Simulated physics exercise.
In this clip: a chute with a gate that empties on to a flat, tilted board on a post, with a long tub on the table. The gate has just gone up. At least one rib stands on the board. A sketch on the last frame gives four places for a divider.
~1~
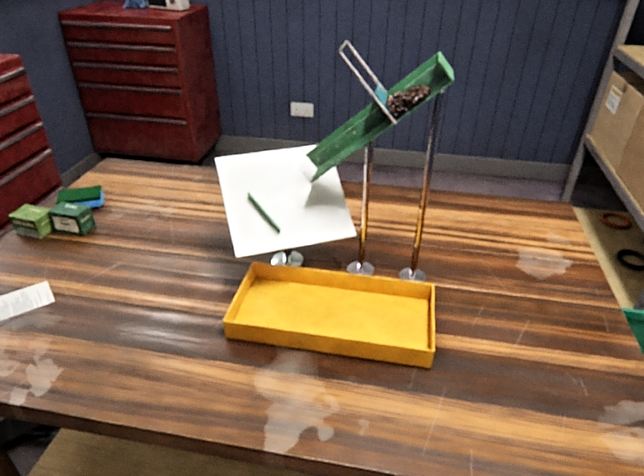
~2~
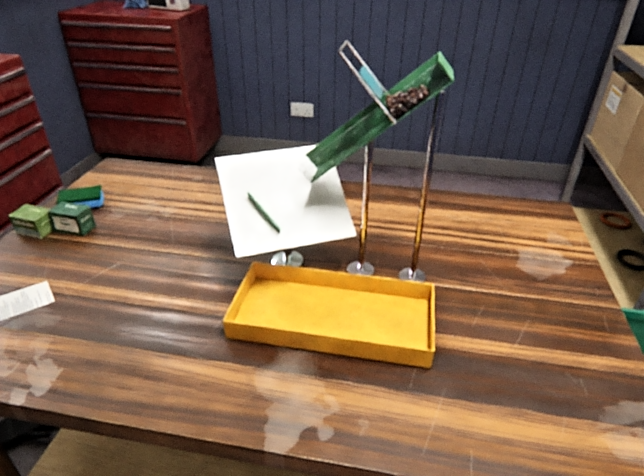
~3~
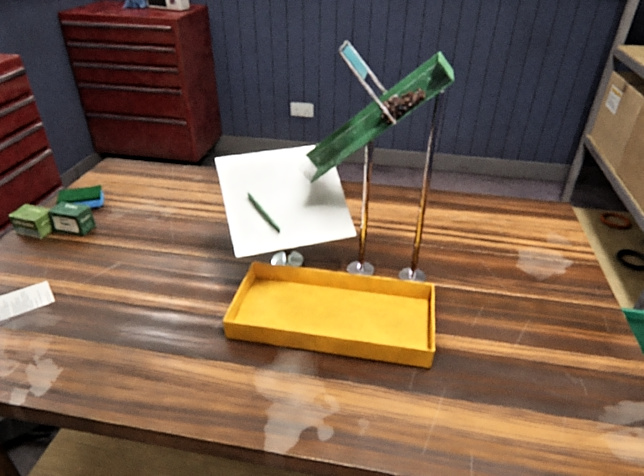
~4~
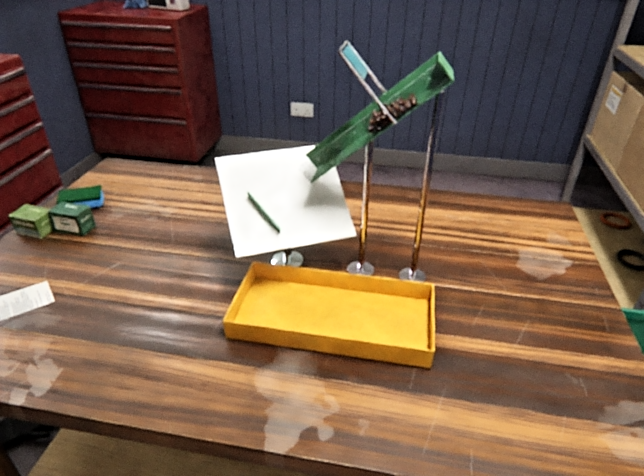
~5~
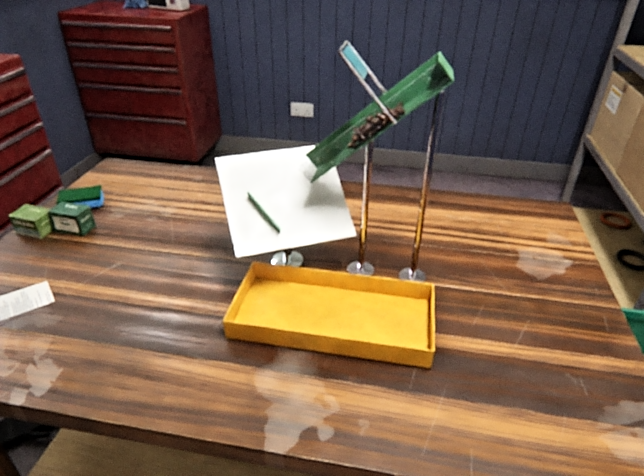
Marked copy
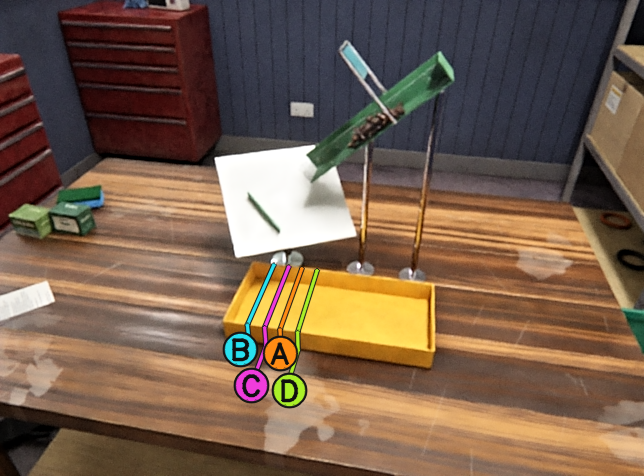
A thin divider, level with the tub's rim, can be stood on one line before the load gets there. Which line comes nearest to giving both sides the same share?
Line D does it best.
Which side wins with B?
Right.
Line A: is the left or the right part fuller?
The right side.
On the marked copy, line A crosses the front rim at (280, 328); line B crosses the front rim at (247, 324); line C crosses the front rim at (264, 326); line D crosses the front rim at (297, 331).
With A, of what is caught, about a tenth on the left of the divider, almost all on the right.
With B, of what is caught, just a few on the left of the divider, almost all on the right.
With C, of what is caught, just a few on the left of the divider, almost all on the right.
With D, of what is caught, roughly a third on the left of the divider, roughly two thirds on the right.
